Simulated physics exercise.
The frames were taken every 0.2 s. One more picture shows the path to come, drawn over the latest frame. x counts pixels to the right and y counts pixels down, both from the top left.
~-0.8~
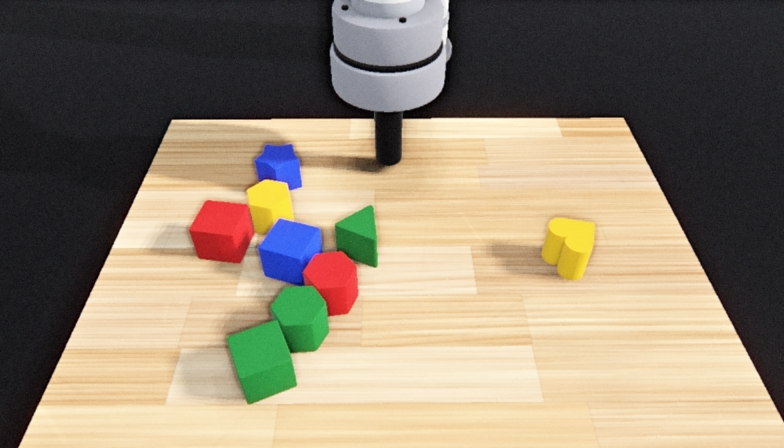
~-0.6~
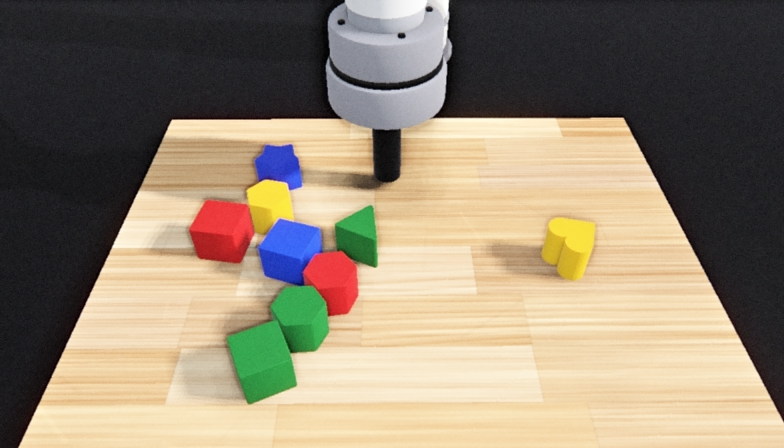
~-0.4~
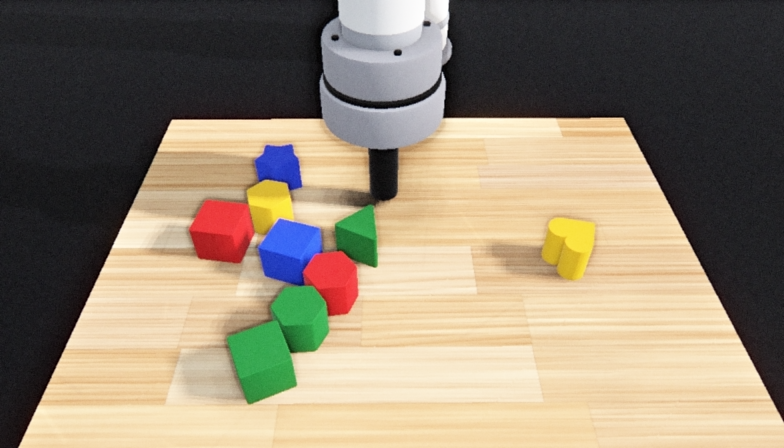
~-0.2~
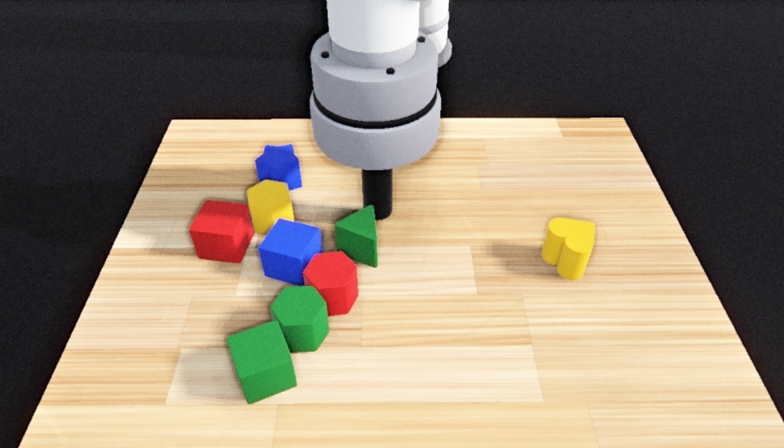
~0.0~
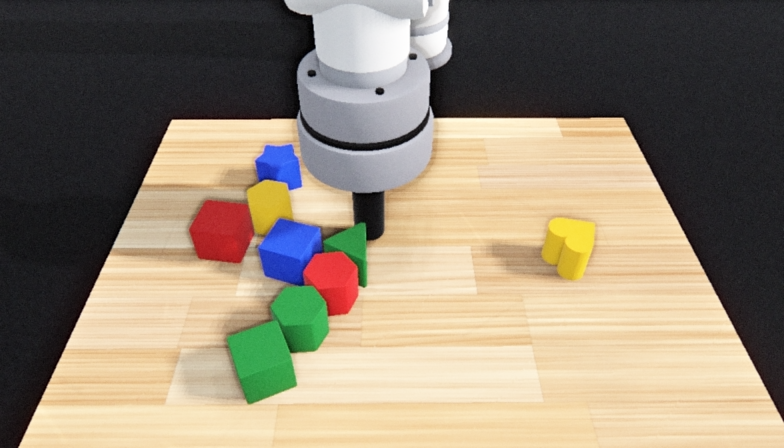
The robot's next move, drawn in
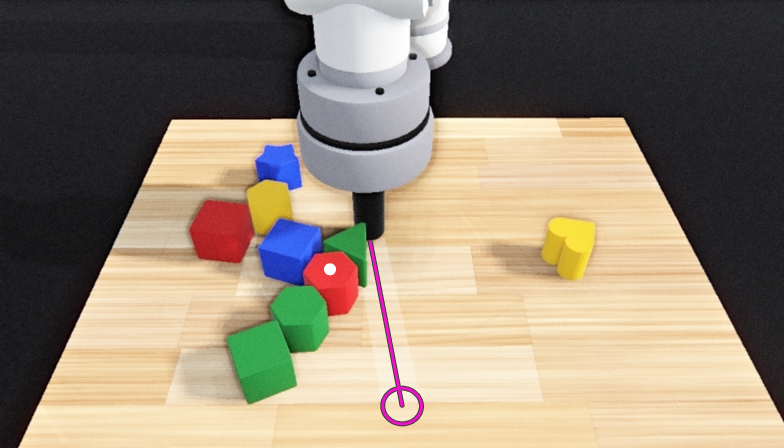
To begin with, a robot arm's black peg stands near the far edge of a wooden board, behind scattered coloured blocks, with a yellow heart off to the right. The peg moves toward the viewer and slightly left, then nudges the green triangular block a little, while the other blocks stay still.
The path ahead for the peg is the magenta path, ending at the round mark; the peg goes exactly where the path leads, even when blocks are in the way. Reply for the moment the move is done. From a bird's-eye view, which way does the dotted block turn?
Seen from overhead, it turns clockwise.
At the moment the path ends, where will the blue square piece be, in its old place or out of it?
The block stays on its spot.
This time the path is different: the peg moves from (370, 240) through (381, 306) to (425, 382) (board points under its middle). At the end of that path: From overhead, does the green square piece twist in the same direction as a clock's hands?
The answer is no.
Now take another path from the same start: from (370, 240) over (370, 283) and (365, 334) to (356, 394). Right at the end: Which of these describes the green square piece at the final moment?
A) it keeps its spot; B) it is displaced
B.
Drawn move, straight from (370, 240) to (402, 406); the dot is on the red hexagonal block.
On the path given first. One third of the way, peg (379, 279); green square piece (226, 372), turned 35° anticlockwise; green hexagonal block (260, 332), turned 35° clockwise; red hexagonal block (309, 307), turned 15° clockwise; green three-sided block (345, 283), turned 35° clockwise.
Two thirds of the way, peg (390, 333); green square piece (218, 377), turned 45° anticlockwise; green hexagonal block (244, 332), turned 20° clockwise; red hexagonal block (298, 314), turned 55° clockwise; green three-sided block (349, 319), turned 90° clockwise.
At the end, peg (402, 398); green square piece (218, 377), turned 45° anticlockwise; blue square piece still; green hexagonal block (244, 332), turned 15° clockwise; red hexagonal block (298, 314), turned 55° clockwise; green three-sided block (352, 327), turned 110° clockwise.
